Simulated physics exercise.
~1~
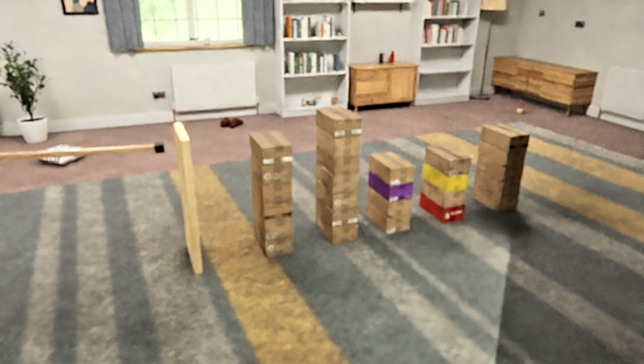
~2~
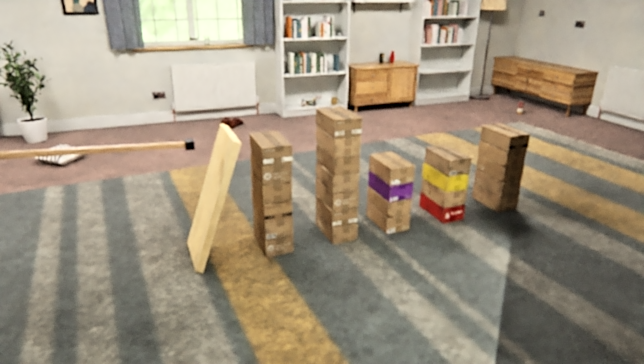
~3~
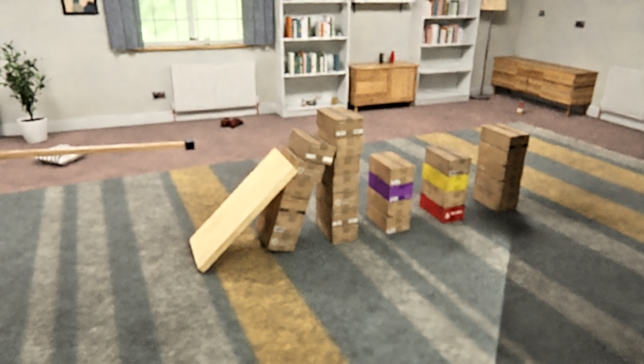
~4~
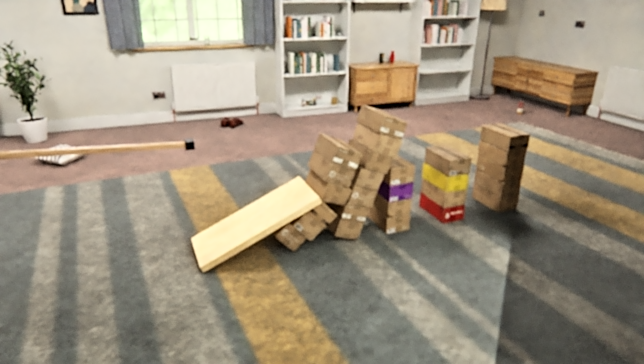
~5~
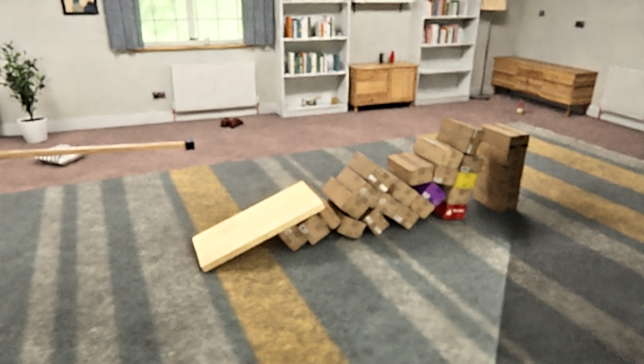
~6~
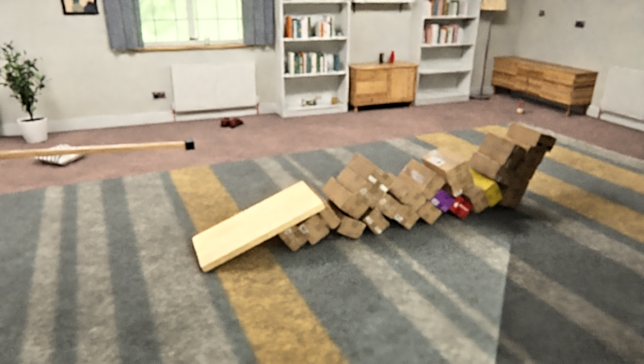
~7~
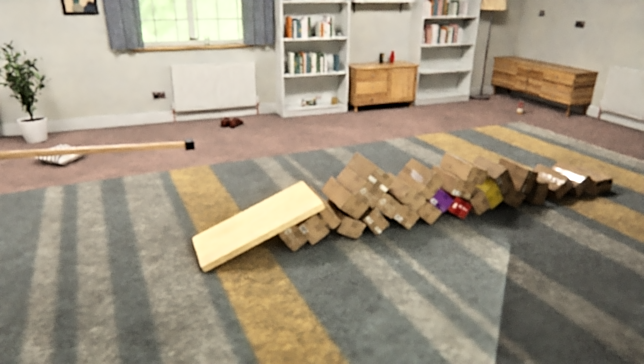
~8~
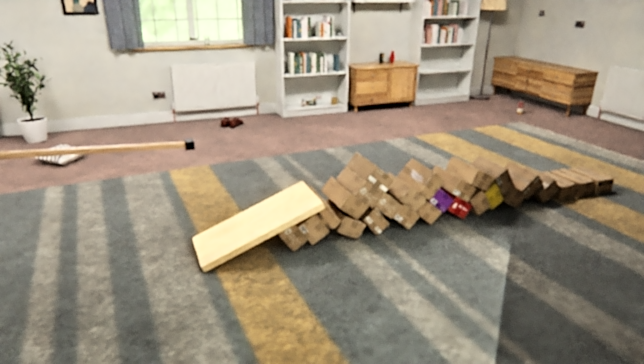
Stacked cardboard boxes toppling rightward one pile after another after a pole tips a wooden board, ending in a sprawled row.
